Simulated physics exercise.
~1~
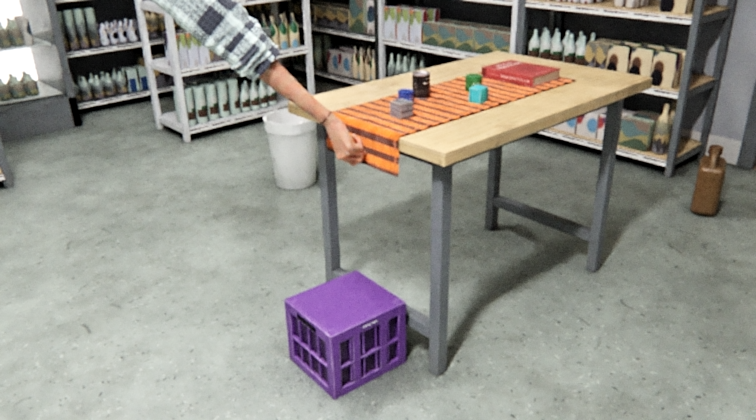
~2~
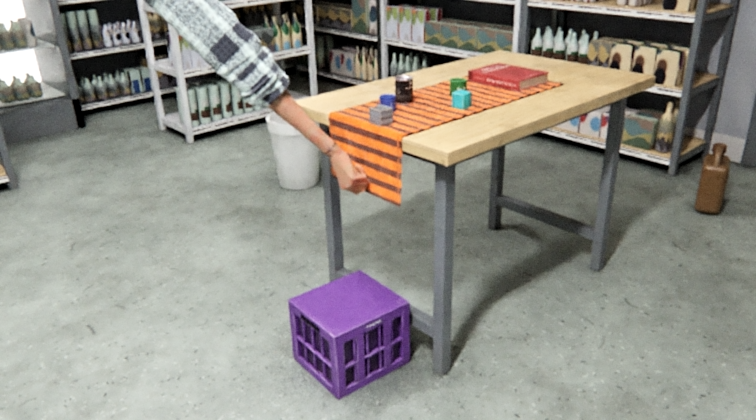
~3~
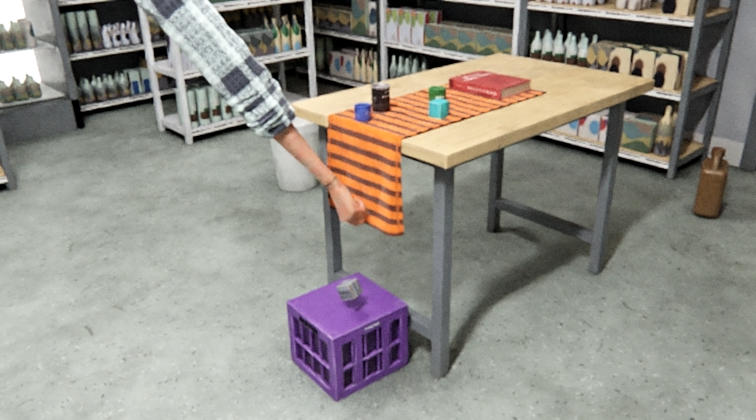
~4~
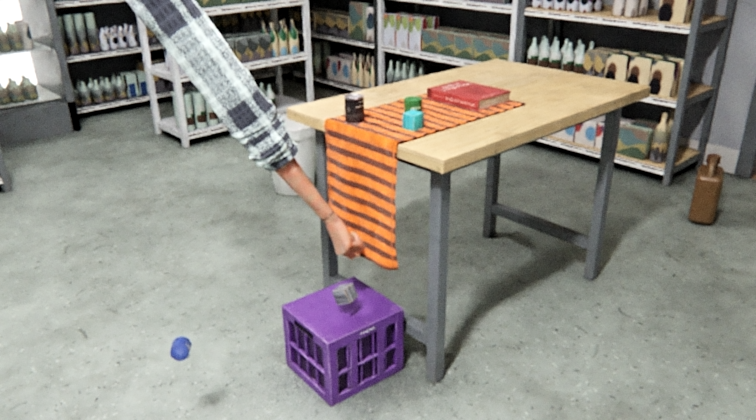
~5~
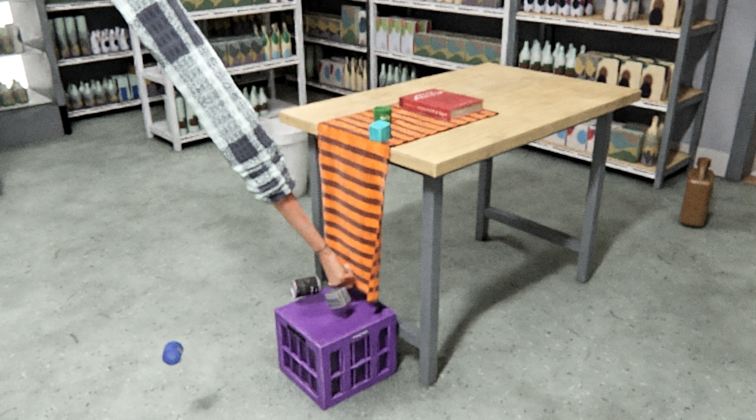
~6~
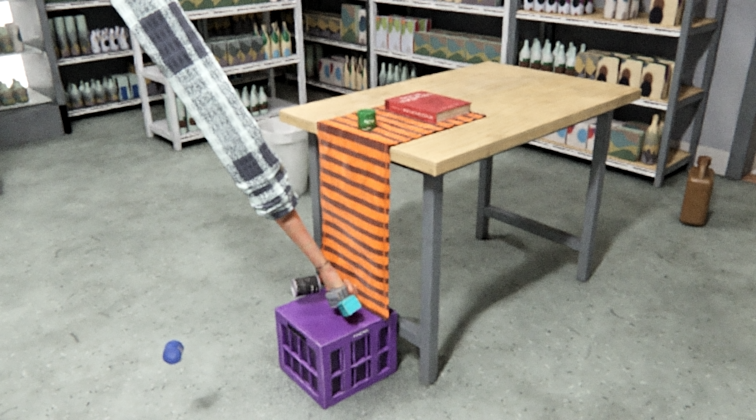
An orange-and-black striped runner slides toward the near left end of a pale wooden table, drawn down by a hand in a plaid sleeve, seen from slightly above in a shelf-lined room. On it sit a grey cube, blue pot, black can, green pot, turquoise cube and red book, with a purple crate below. The grey cube drops onto the crate, then the blue pot lands on the floor to the left. The black can falls onto its side on the crate, and the turquoise cube follows. Finally, the hand holds the hem at the crate, while the green pot and book remain above.
